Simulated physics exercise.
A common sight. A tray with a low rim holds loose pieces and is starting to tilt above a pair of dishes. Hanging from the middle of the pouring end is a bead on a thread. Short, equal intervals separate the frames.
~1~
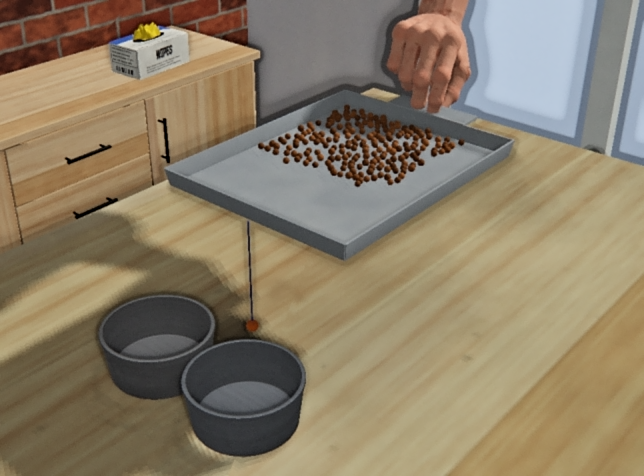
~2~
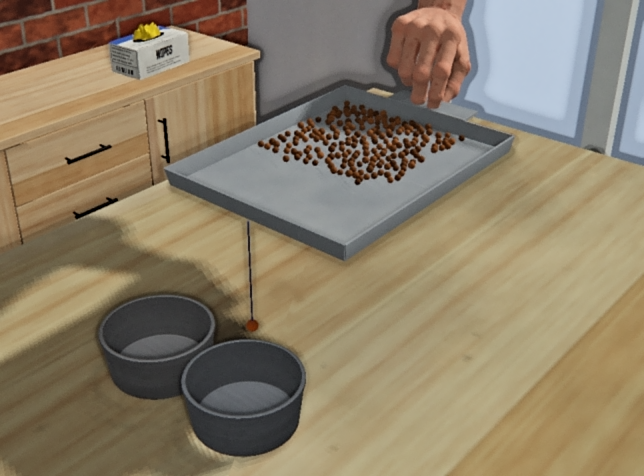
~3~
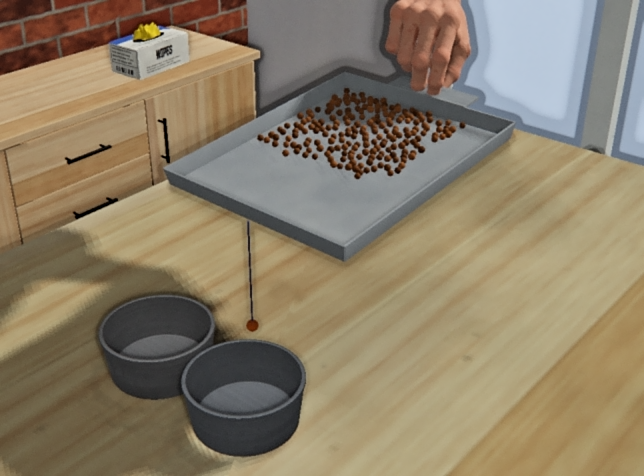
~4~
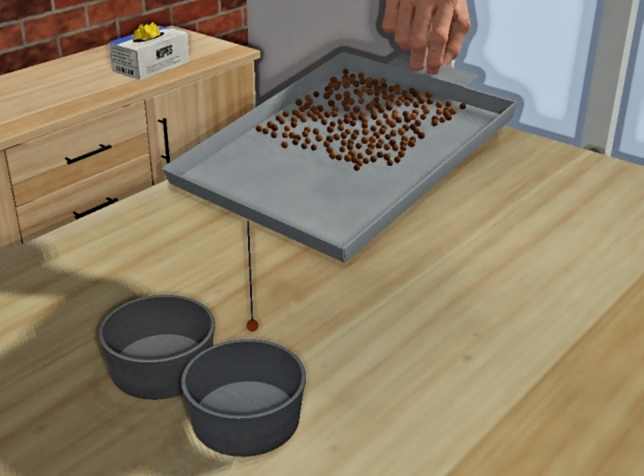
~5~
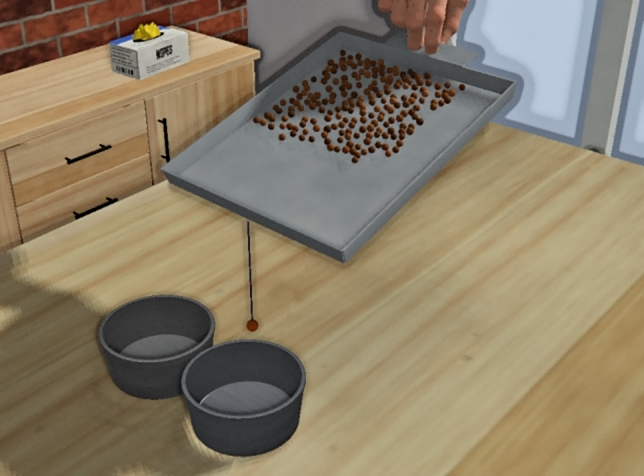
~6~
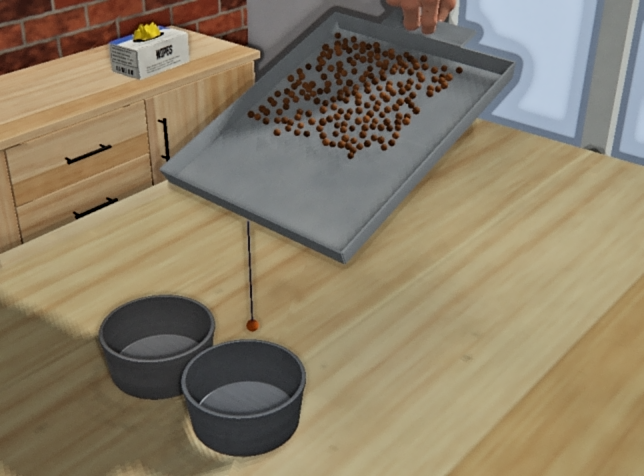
A grey low-rimmed tray of small brown balls, gripped at its far edge by a hand, sits above a pale wooden table, seen from a fixed, slightly raised view. Two dark grey dishes stand below at left near an orange-brown bead on a dark thread, with drawers, a tissue box and brick behind. The hand steadily raises the far edge, steepening the tray, while the balls shift slightly.
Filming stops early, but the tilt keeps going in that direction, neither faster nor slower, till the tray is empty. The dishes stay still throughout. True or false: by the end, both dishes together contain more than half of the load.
True.
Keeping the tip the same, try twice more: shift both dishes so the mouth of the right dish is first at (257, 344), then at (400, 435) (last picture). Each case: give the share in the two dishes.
In order: 30 percent and 40 percent.
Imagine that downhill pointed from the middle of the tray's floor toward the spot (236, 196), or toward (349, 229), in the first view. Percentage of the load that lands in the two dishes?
Roughly 80 % in the first case and 0 % in the second.
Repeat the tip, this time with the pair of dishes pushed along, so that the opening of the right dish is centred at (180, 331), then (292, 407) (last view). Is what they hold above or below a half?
Place 1: Lower than half; place 2: Higher than half.
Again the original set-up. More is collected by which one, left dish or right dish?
The one that comes out ahead is the rightward one.
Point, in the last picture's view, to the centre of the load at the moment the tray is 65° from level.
Check around (256, 221) in the last picture.
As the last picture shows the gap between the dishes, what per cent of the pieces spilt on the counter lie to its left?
Near 30 in a hundred.
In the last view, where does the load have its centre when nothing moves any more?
Centre at rest: Close to (238, 413).
Shortly afterwards, tray tipped steeply; the bulk on the tray; only a few in the right dish; only a few in the left dish; only a few outside both; near a quarter in the air.
Next, tray tipped past a quarter turn; near half on the tray; near a quarter in the right dish; a little in the left dish; a little outside both; near a quarter in the air.
Some moments later, tray tipped past a quarter turn; near two thirds in the right dish; near a quarter in the left dish; near a quarter outside both.
In the end, tray tipped past a quarter turn; near two thirds in the right dish; near a quarter in the left dish; near a quarter outside both.
